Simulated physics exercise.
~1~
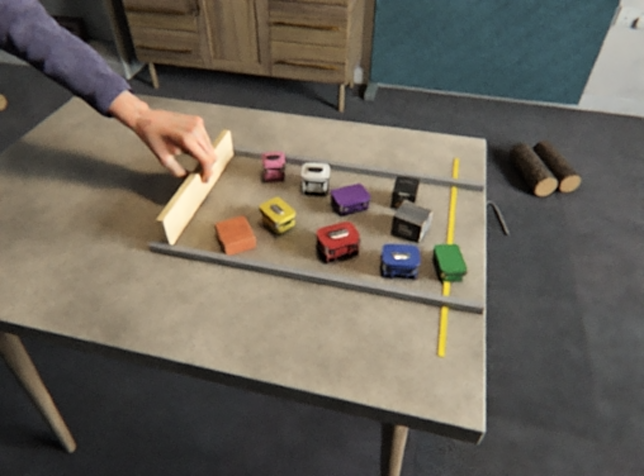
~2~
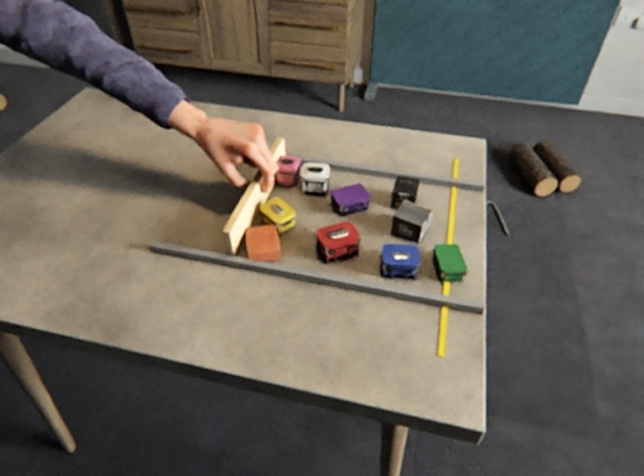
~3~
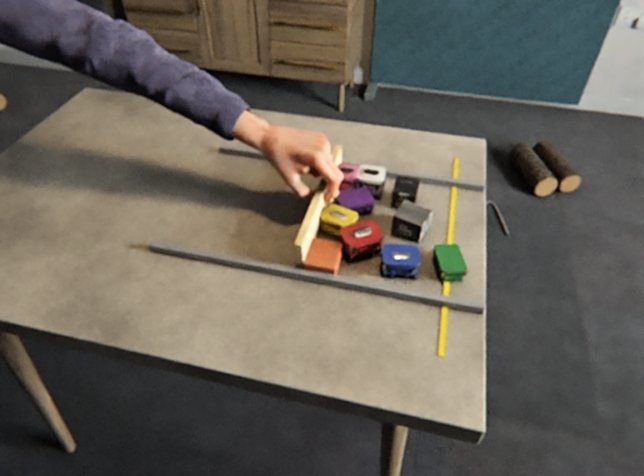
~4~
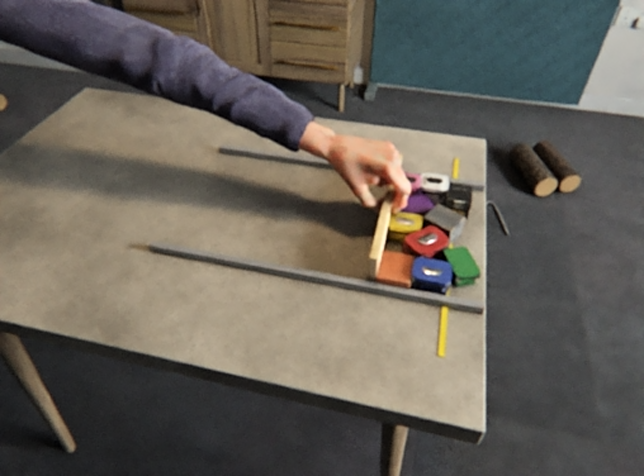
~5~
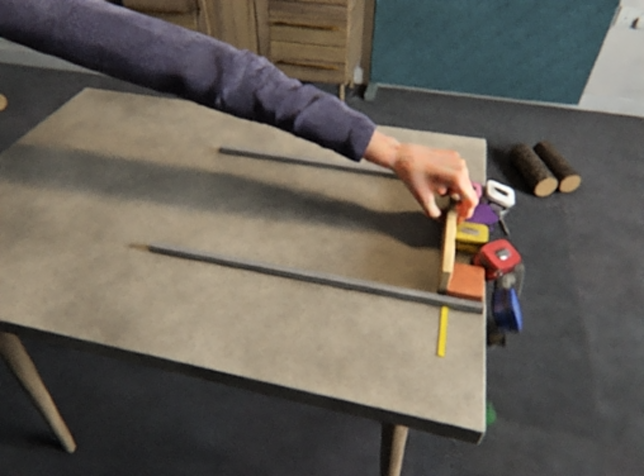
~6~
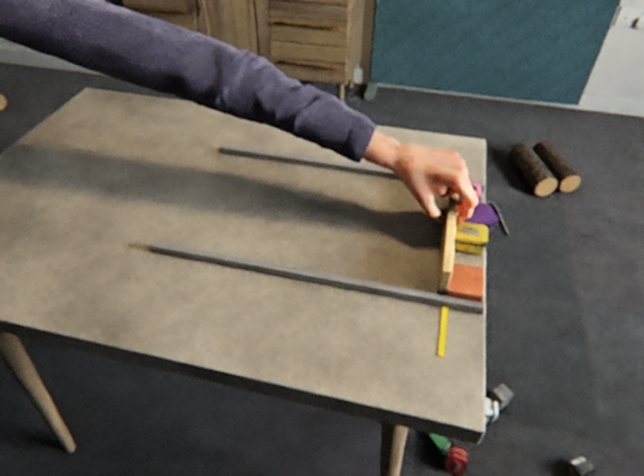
On a table with two rails, a hand slid an upright board to the right, bunching ten small colorful things together and pushing them past a yellow tape line until six tumbled to the floor, while orange, yellow, purple and pink ones stayed at the edge.
